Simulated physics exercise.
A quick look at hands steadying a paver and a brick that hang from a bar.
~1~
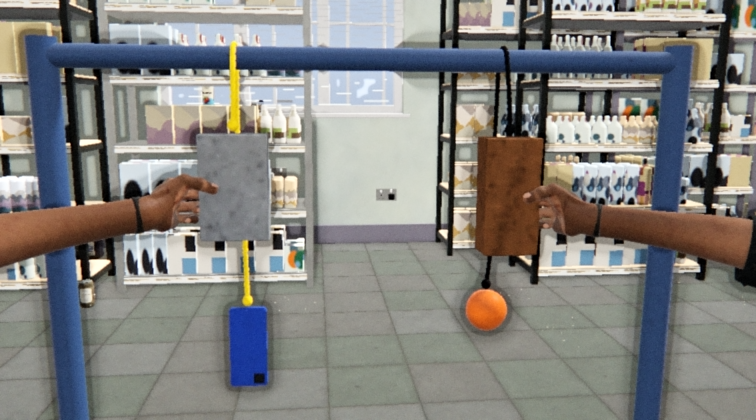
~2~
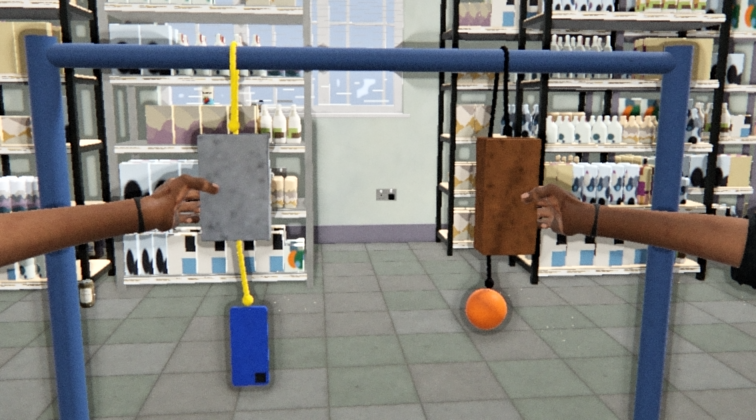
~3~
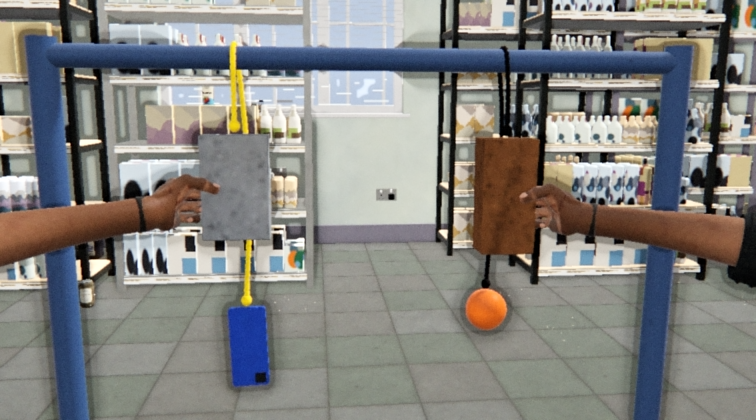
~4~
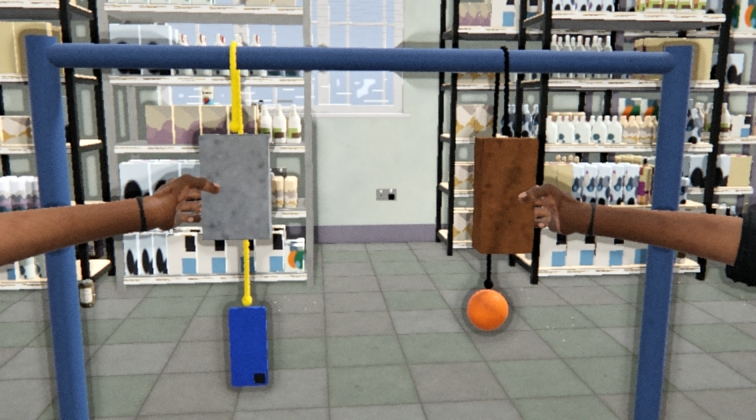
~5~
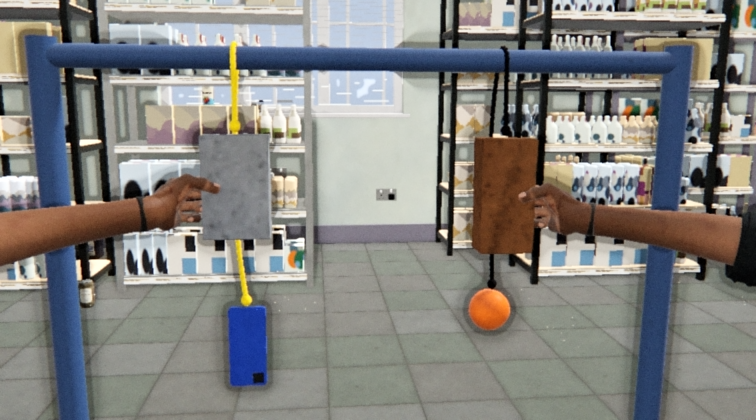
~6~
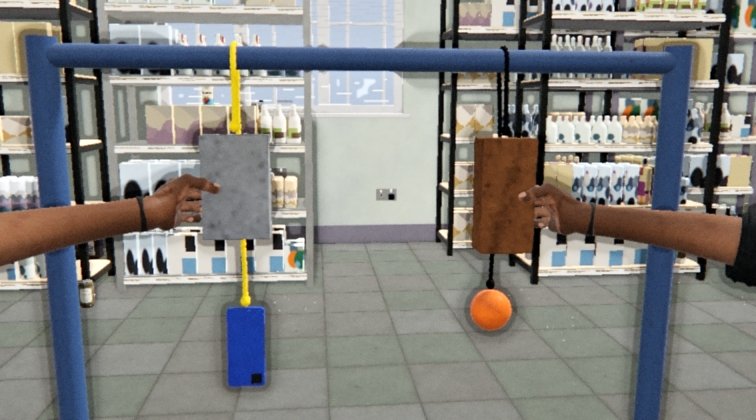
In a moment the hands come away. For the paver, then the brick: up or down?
The paver pulls its rope through, the brick runs down to the floor.
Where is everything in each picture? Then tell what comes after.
In the first frame, paver (235, 186); brick (507, 195); left phone (249, 347); right orange (486, 310).
In the second frame, paver (236, 187); brick (506, 196).
In the third frame, paver (236, 187); brick (504, 196).
In the fourth frame, paver (237, 186); brick (503, 195).
In the fifth frame, paver (237, 186); brick (503, 195).
In the sixth frame, paver (237, 186); brick (503, 195); left cord only laid over the rail; right cord only laid over the rail.
Then, 0.42 s on from there, paver dropping near (243, 350); brick dropping near (495, 388).
Then, 0.80 s on from there, paver on the floor; brick on the floor.
In the end, paver on the floor; brick on the floor. The paver runs down to the floor and the brick drops.
